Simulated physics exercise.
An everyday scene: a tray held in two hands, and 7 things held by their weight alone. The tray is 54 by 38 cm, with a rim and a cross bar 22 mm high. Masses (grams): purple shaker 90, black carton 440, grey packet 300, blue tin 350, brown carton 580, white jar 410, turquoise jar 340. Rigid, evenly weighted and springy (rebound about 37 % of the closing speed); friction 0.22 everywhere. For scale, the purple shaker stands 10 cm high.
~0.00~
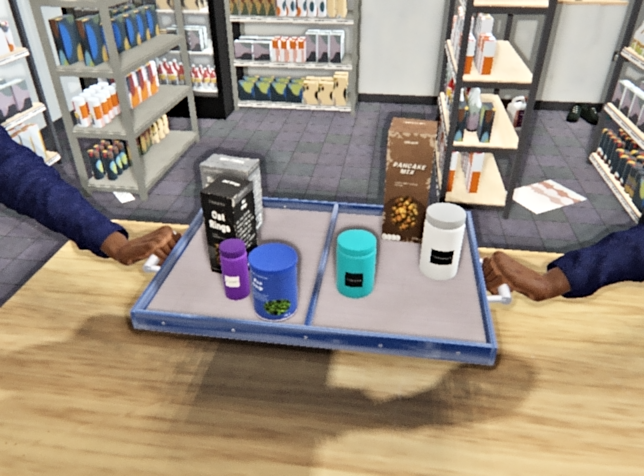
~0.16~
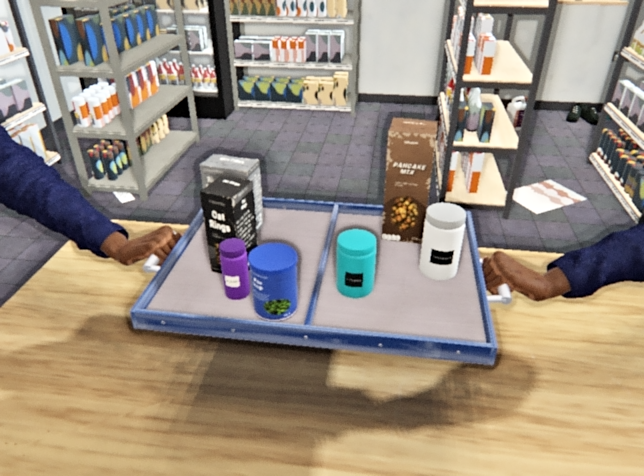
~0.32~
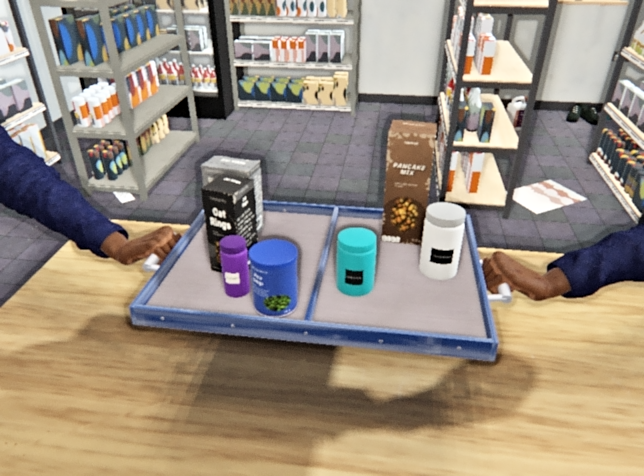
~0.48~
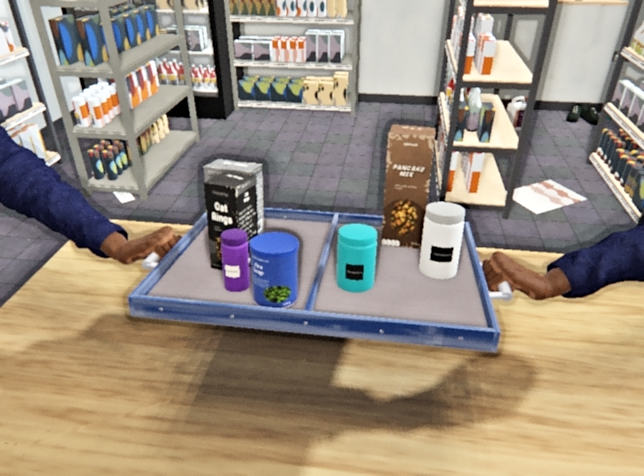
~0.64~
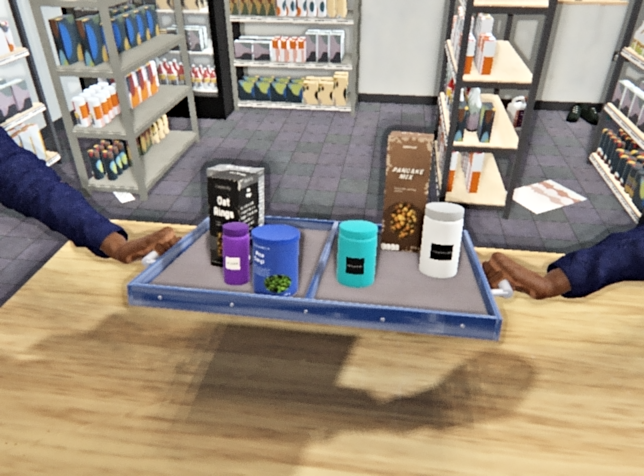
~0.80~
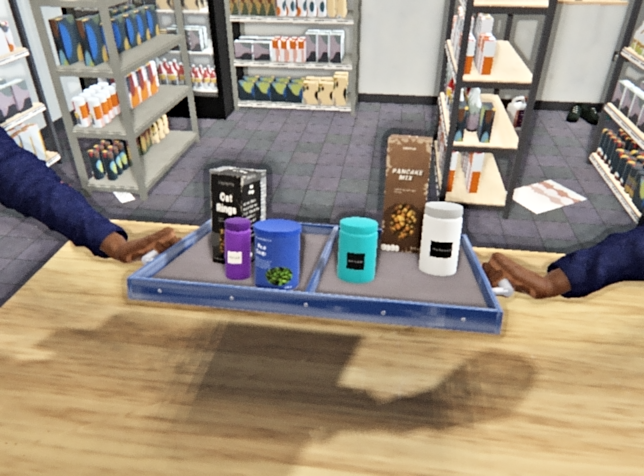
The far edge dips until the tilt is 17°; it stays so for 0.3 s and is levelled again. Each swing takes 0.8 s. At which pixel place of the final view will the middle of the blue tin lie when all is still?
It ends at about (304, 200).
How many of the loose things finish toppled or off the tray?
In all, 1.
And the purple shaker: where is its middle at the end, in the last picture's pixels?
Around (261, 230).
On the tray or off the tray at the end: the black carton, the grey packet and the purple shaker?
The black carton is still on the tray; the grey packet ends on the tray; the purple shaker ends on the tray.
After 1.00 s, tray tilted 17°, far edge down; blue tin slid 5 cm near (282, 249); brown carton tipped 6° from how it sat; black carton slid 5 cm.
After 1.30 s, tray tilted 16°, far edge down; brown carton now off the tray; blue tin slid 17 cm near (296, 230); purple shaker tipped 13° from how it sat.
After 1.40 s, tray tilted 15°, far edge down; blue tin slid 22 cm near (301, 222); black carton tipped 16° from how it sat; purple shaker tipped 10° from how it sat.
After 1.80 s, tray tilted 2°, far edge down; blue tin slid 28 cm near (305, 202); black carton tipped 20° from how it sat; grey packet tipped 20° from how it sat.
At rest (2.7 s), off the tray, brown carton; not toppled but over 5 cm from the start, purple shaker, black carton, blue tin, white jar and turquoise jar; grey packet in place, give or take 5 cm. Seen from the same camera at the end, blue tin near (304, 200).
